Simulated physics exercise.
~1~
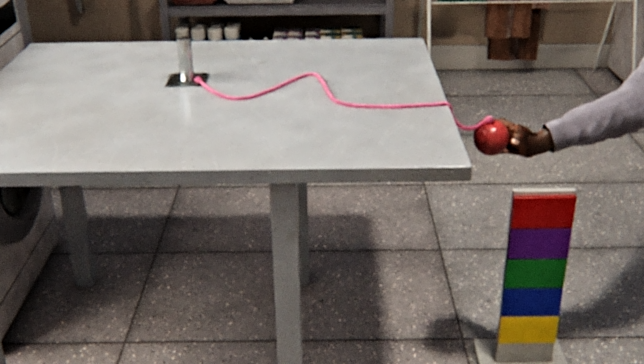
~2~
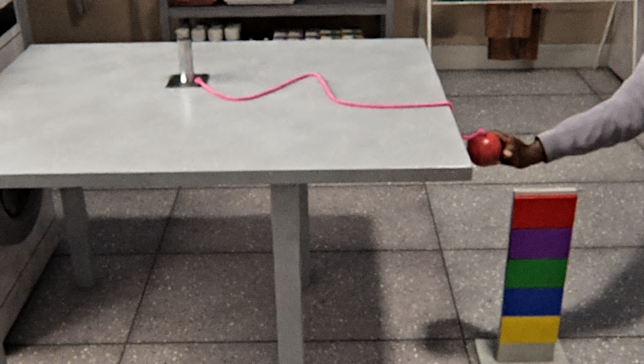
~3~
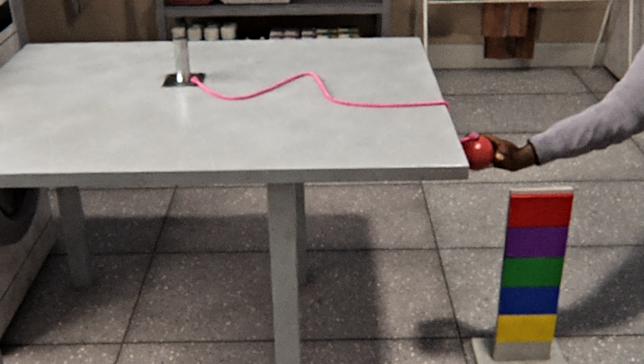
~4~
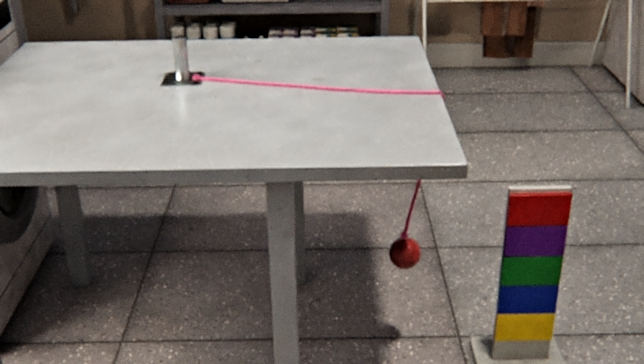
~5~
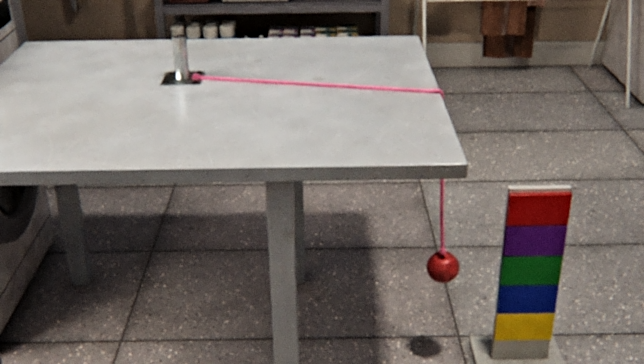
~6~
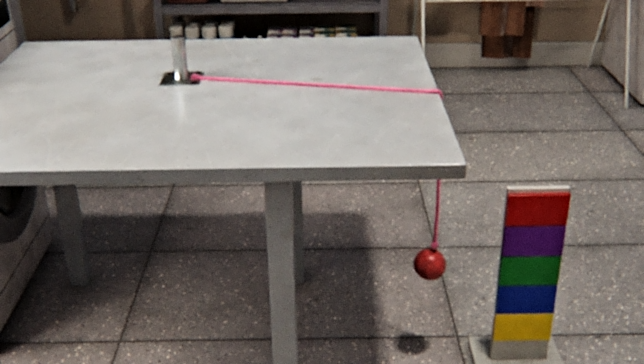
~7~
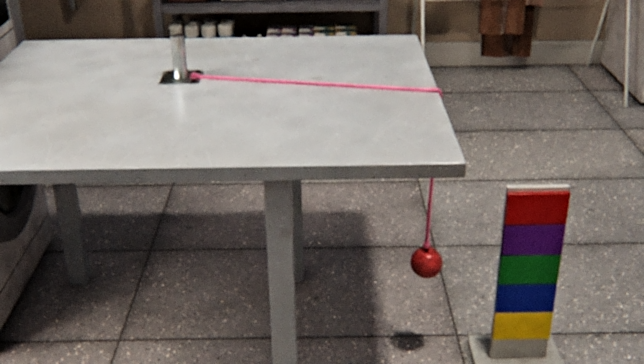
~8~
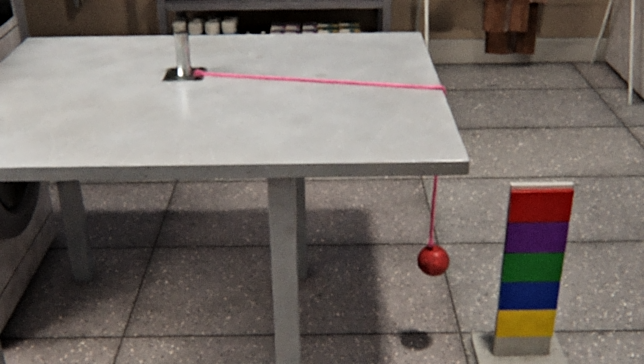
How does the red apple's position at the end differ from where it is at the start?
At the start the red apple is held in a hand just beyond the table's right edge, higher than the top of the banded board. At the end it hangs from the cord lower down and farther left, below the tabletop and level with the green band.
In a room with a grey tiled floor, seen from slightly above by a gently swaying camera, a pale grey table holds a short post with a loose pink cord running to its right edge. A hand at the right holds a red apple on the cord's end, near an upright board banded red, purple, green, blue and yellow. The hand eases the apple slightly left and down, then lets go. The apple drops and swings left below the tabletop as the cord pulls straight. It swings back right, then sways only slightly, ending hanging level with the green band.
